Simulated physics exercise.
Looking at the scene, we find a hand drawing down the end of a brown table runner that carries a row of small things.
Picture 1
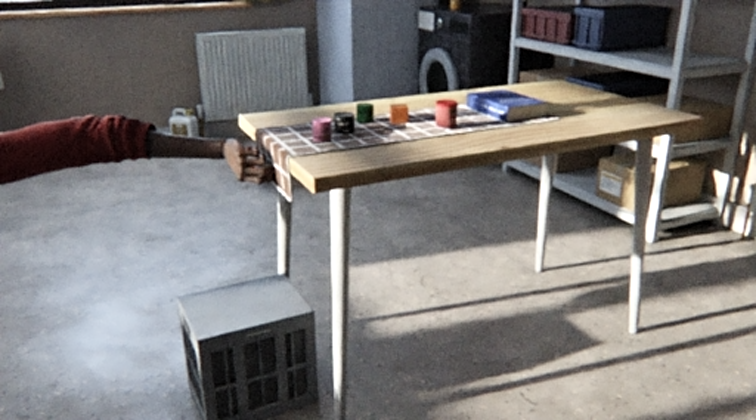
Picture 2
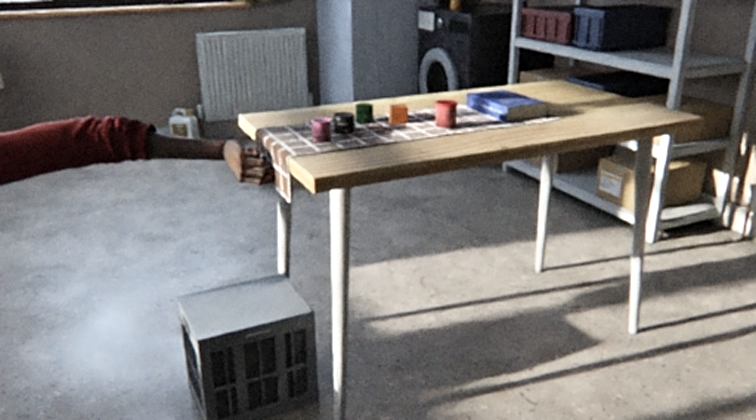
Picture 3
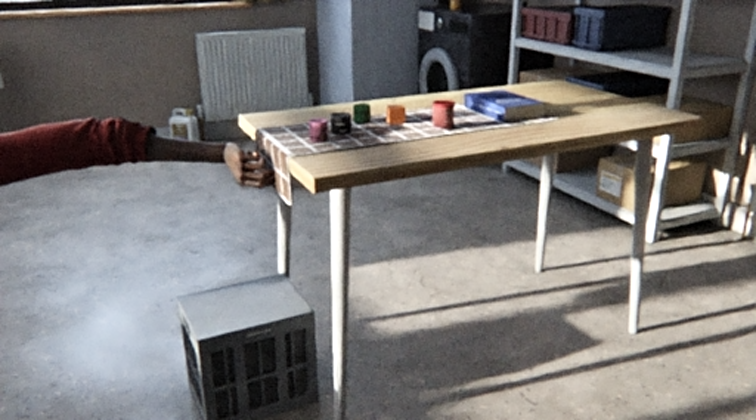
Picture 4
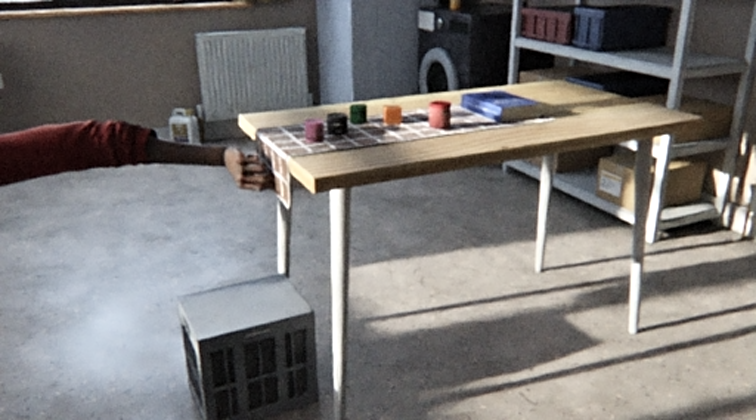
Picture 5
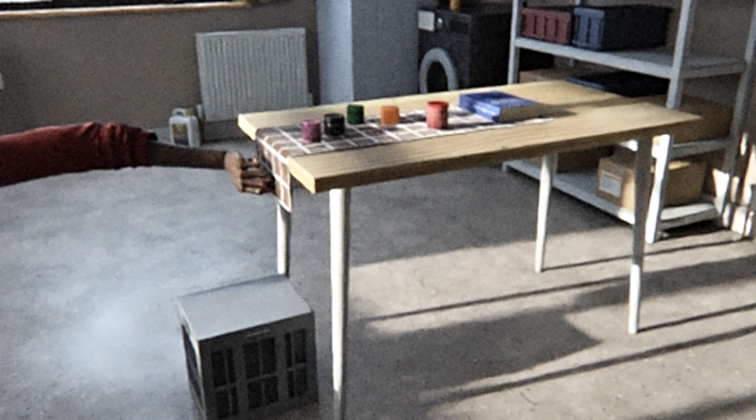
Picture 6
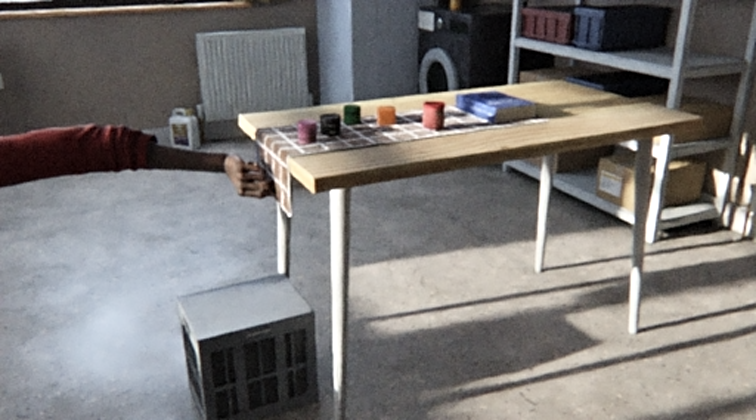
In a room with a radiator and metal shelves, a hand at the left pulled a brown checked runner slightly down over the table's end, and the small colourful pots on it shifted a little left.
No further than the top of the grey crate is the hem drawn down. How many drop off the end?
The tally of things that come off will be three.
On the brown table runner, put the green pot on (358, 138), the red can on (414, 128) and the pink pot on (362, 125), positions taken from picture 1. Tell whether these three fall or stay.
The green pot will end up off, the red can will stay where it is, the pink pot will end up off.
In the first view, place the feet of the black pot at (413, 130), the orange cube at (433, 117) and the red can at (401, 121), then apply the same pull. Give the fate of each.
Result - the black pot stays put, the orange cube stays put, and the red can stays put.
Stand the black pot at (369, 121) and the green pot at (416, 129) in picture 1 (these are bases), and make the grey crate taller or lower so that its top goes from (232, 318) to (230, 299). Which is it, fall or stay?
The black pot stays aboard, and the green pot stays aboard.
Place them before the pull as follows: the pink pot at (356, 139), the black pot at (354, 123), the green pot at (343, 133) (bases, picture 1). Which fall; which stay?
Pink pot gone, black pot gone, green pot gone.
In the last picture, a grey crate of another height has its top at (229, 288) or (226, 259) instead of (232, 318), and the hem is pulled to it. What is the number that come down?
2 and 1.
Early on, hem near (276, 248); pink pot gone.
Midway, hem near (276, 283); pink pot and black pot gone.
Finally, hem on the crate; pink pot, black pot and green pot gone. Over the edge go three.
